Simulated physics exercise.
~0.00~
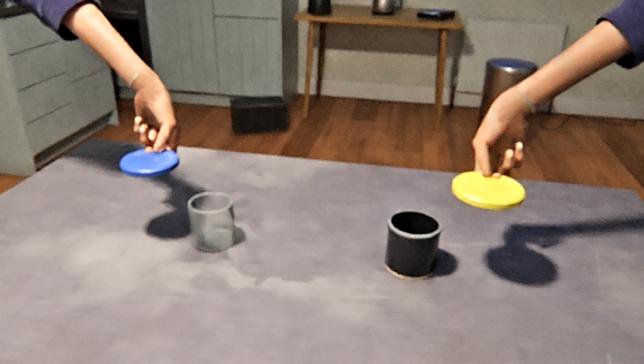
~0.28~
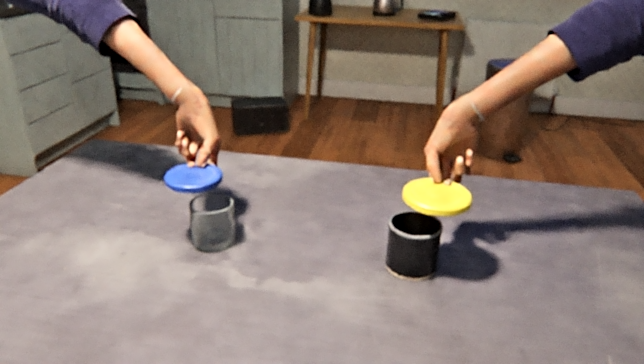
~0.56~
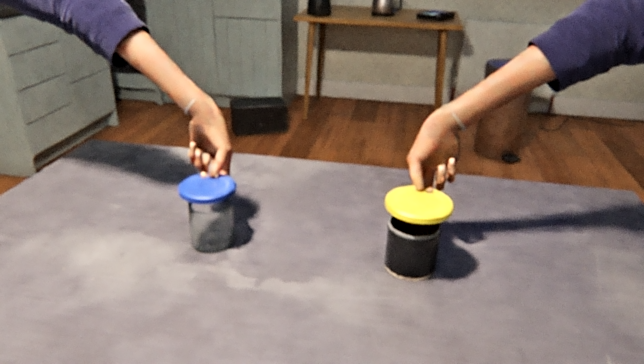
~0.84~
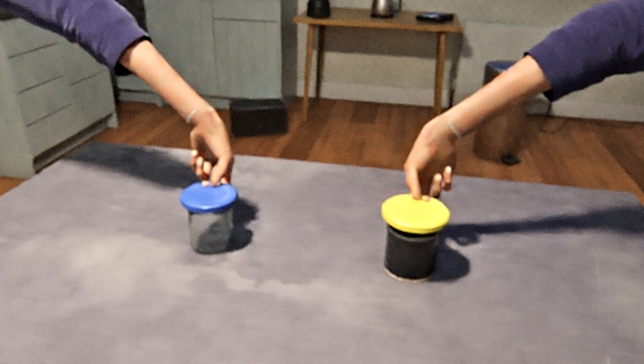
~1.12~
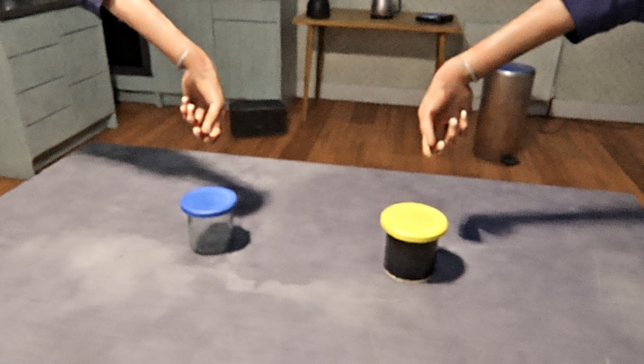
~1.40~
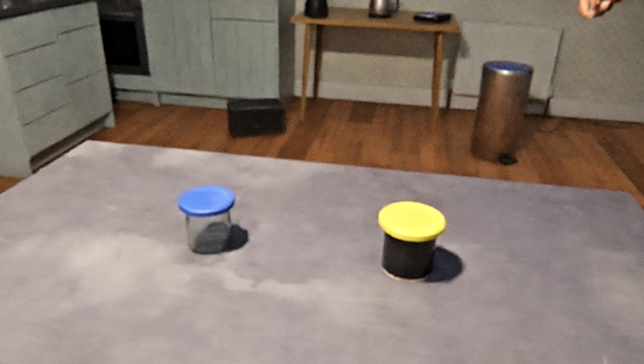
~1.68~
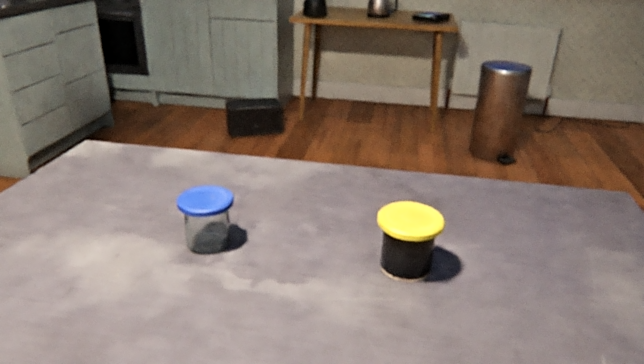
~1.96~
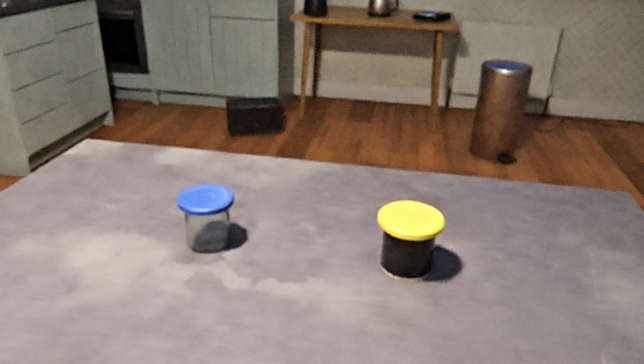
A blue lid on the left and a yellow lid on the right are held by two hands above a grey tabletop, seen from slightly above in a kitchen with pale green cabinets and a wooden floor. Below them stand a clear glass and a black jar. The blue lid moves right and the yellow lid moves left until each hangs over its container. Both hands then lower the lids onto the rims, let go and draw back out of view. The blue lid ends covering the glass, and the yellow lid covers the jar, both resting still.
